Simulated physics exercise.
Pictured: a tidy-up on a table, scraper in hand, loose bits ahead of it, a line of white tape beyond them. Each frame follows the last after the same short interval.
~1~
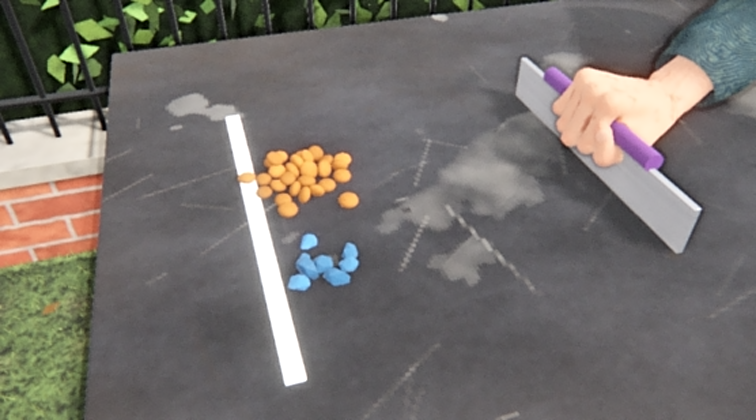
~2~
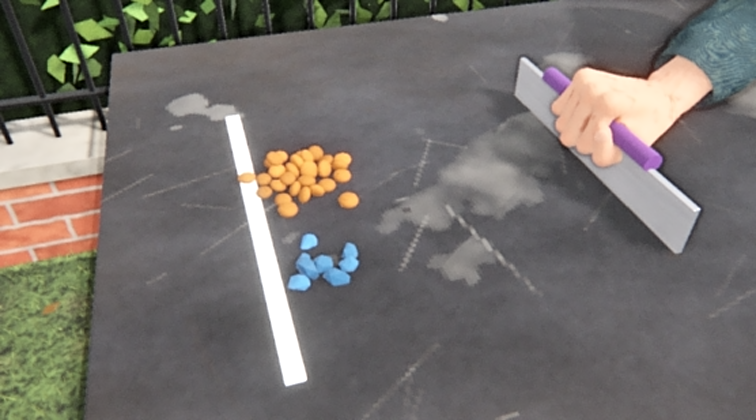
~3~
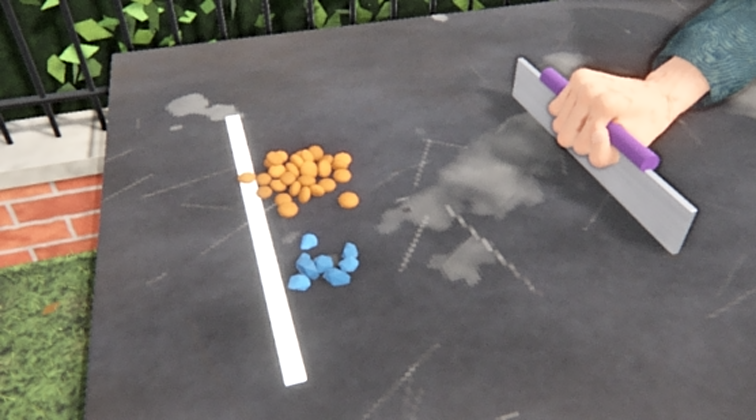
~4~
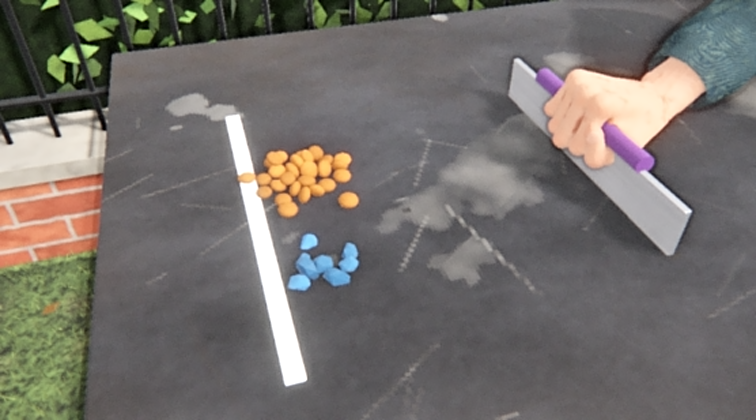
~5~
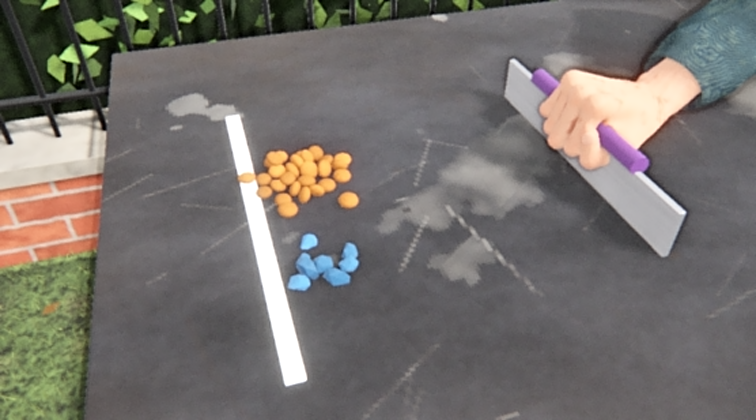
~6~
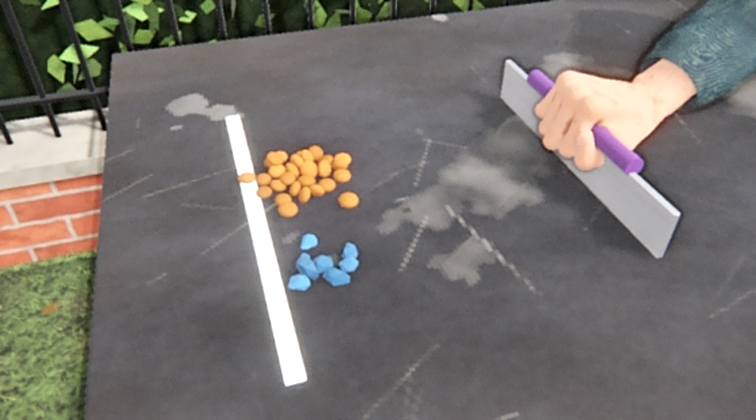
The clip opens on a dark, scuffed table with orange bits and a smaller handful of blue stones beside a white strip of tape, while a hand holds a purple-handled scraper still at the right. The hand then slides the scraper slightly left, and the bits stay where they are.
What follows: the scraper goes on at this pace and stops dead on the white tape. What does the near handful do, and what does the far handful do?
Near handful: Fully there; far handful: Fully there.
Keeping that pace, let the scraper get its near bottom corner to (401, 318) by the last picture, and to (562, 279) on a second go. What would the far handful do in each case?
The first pace sees it shed some bits below, the second sees it all remain in place.
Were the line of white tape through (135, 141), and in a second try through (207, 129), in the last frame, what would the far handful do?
At first it spills partly over, and after that it never goes over.
Then, 1.82 s on from there, scraper still moving, near (418, 151); near handful all on the table, its front near (298, 283); far handful all on the table, its front near (247, 177).
Then, 3.66 s on from there, scraper stopped at the white tape; near handful all on the table, its front near (232, 309); far handful all on the table, its front near (164, 190).
In the end, scraper stopped at the white tape; near handful all on the table, its front near (232, 309); far handful all on the table, its front near (164, 190).
